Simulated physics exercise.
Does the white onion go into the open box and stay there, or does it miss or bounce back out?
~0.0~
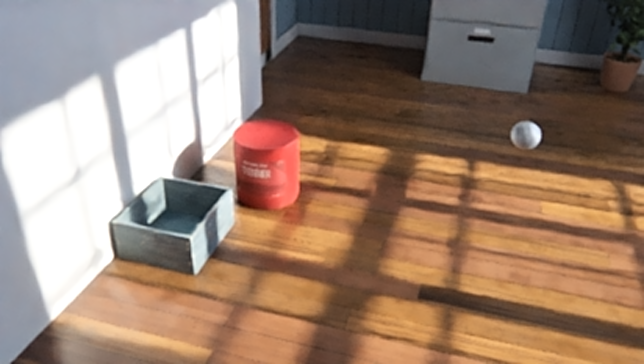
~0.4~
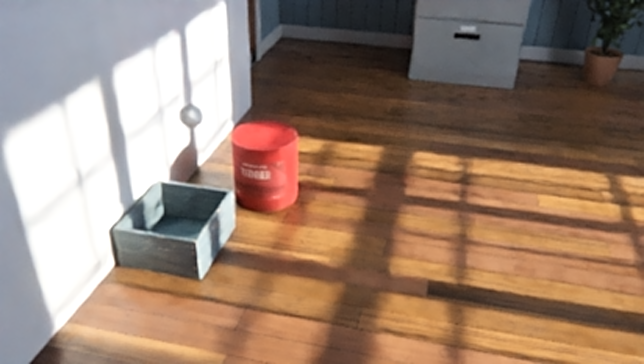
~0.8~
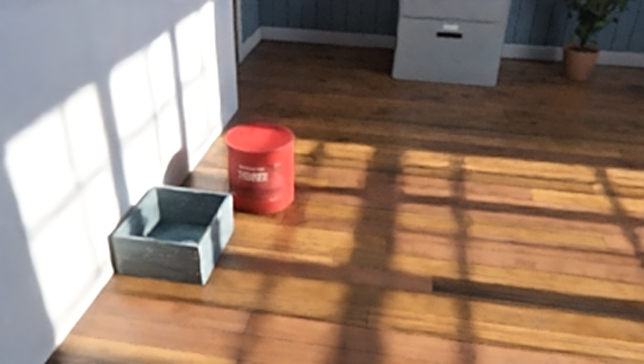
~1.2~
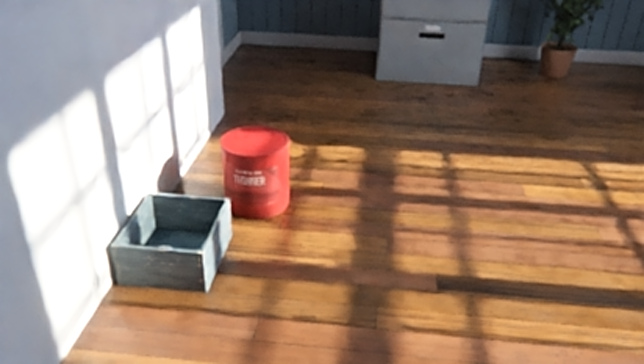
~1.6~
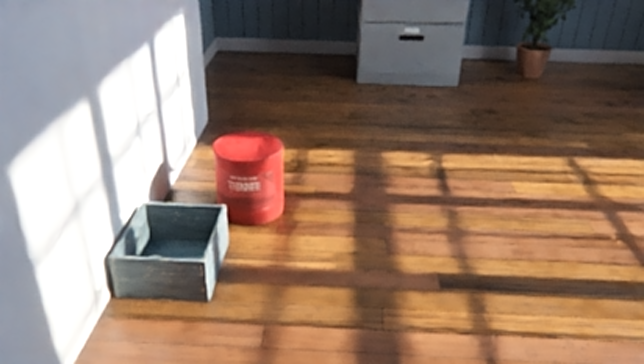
It goes in and stays. The onion drops into the open box and ends up inside it.
